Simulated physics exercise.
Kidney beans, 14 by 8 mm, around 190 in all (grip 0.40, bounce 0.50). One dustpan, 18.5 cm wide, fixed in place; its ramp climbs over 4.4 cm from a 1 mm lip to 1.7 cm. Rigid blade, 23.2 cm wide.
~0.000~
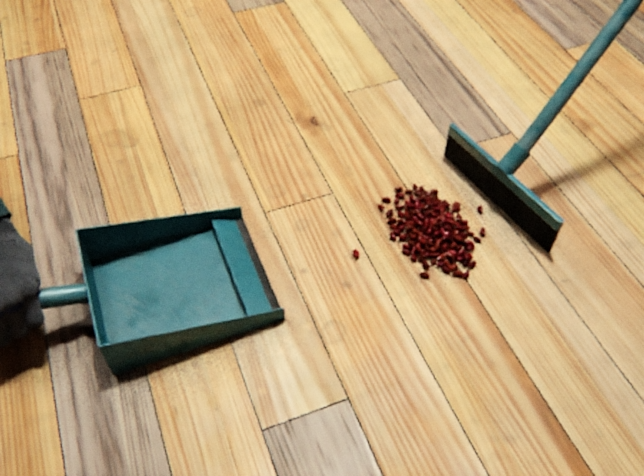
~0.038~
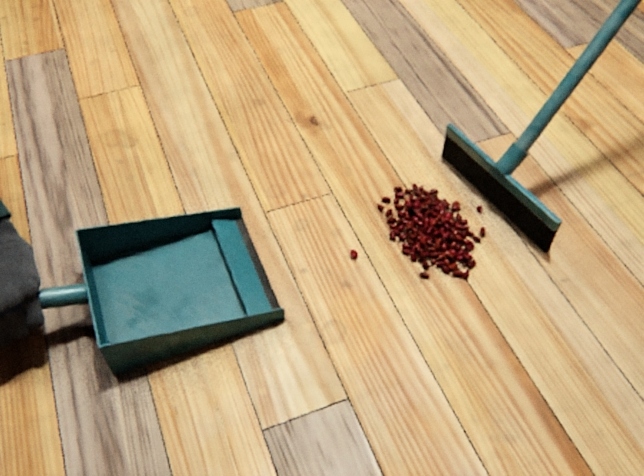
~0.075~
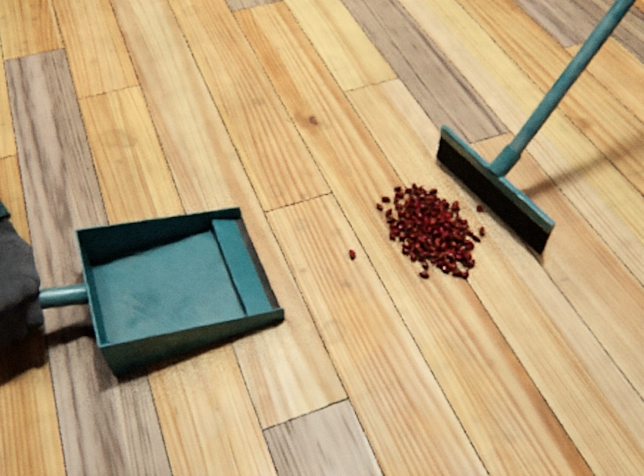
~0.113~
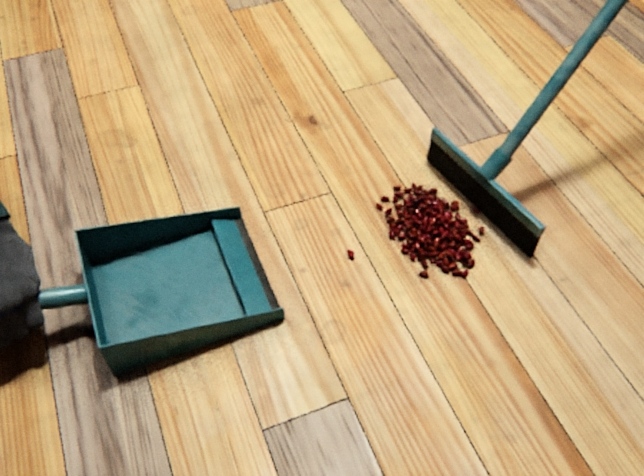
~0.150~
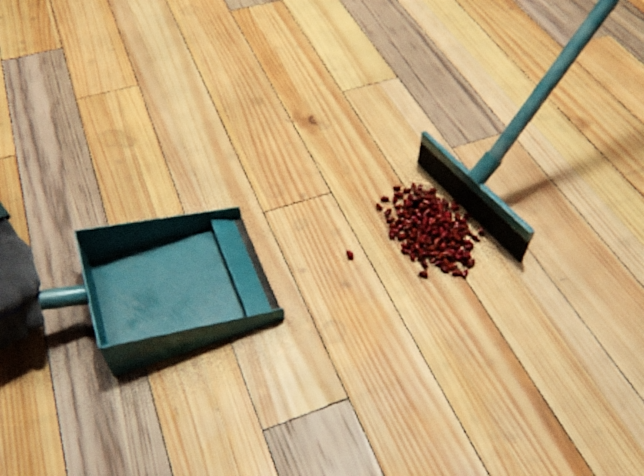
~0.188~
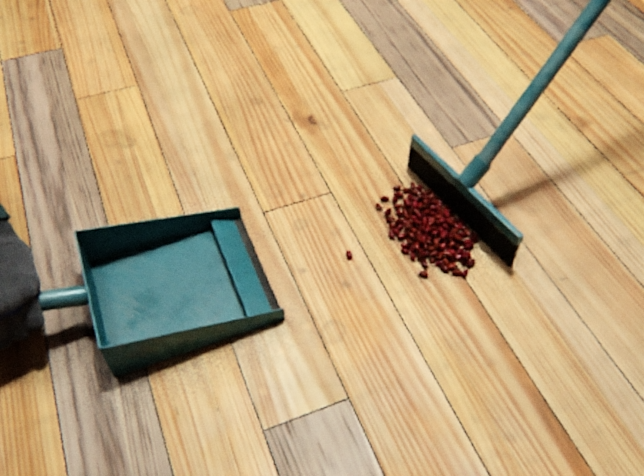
The footage shows a teal blade on a long handle sliding a short way left across a wooden floor until it meets the edge of a pile of dark red beans, while a gloved hand keeps a teal dustpan still.
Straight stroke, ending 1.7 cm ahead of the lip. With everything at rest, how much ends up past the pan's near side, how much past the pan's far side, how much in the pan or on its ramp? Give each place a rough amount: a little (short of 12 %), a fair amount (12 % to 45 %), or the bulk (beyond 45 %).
Near side: A fair amount; far side: A little; pan: A fair amount.
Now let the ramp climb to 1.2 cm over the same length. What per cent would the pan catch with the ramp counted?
Close to 20 per cent then.
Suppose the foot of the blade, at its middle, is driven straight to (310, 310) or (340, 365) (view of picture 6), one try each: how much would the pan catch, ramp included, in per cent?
First try around 15 %, second try around 5 %.
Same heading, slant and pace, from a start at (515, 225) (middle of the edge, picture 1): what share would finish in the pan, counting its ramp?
Estimate: ~ 20 %.
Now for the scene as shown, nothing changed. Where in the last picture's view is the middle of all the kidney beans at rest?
When it all comes to rest, the middle is near (284, 294).
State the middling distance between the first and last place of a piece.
24 cm or so.
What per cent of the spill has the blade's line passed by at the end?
Estimate: Around 5 %.
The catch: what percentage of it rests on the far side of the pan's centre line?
Something like 20 per cent of the catch.
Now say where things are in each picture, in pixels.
In the first picture, blade from (558, 226) to (452, 131), moved 0.0 cm, 0 of the pieces shifted so far; middle of the pieces at (430, 229); pan at (169, 294).
In the second picture, blade from (556, 226) to (450, 131), moved 0.3 cm, 0 of the pieces shifted so far; middle of the pieces at (430, 228).
In the third picture, blade from (550, 228) to (444, 133), moved 1.3 cm, 1 of the pieces shifted so far; middle of the pieces at (430, 228).
In the fourth picture, blade from (539, 232) to (434, 135), moved 2.9 cm, 2 of the pieces shifted so far; middle of the pieces at (429, 228).
In the fifth picture, blade from (529, 236) to (424, 139), moved 4.6 cm, 2 of the pieces shifted so far; middle of the pieces at (429, 228).
In the sixth picture, blade from (518, 240) to (414, 142), moved 6.3 cm, 21 of the pieces shifted so far; middle of the pieces at (429, 228); pan at (169, 295). Its pace works out near 0.46 m/s, heading 4 degrees towards the viewer's side.
Then, at 0.47 s, middle of the blade 17 cm from the lip; 0 % over the lip, far side 0 %, near side 20 %.
After 0.65 s, middle of the blade 9 cm from the lip; 0 % over the lip, far side 0 %, near side 25 %.
After 0.95 s, middle of the blade 4 cm from the lip; 15 % over the lip, far side 0 %, near side 30 %.
By 2.3 s all is still; near side 30 %, far side 0 %, pan 15 %, in front of the lip or behind the blade 50 %.
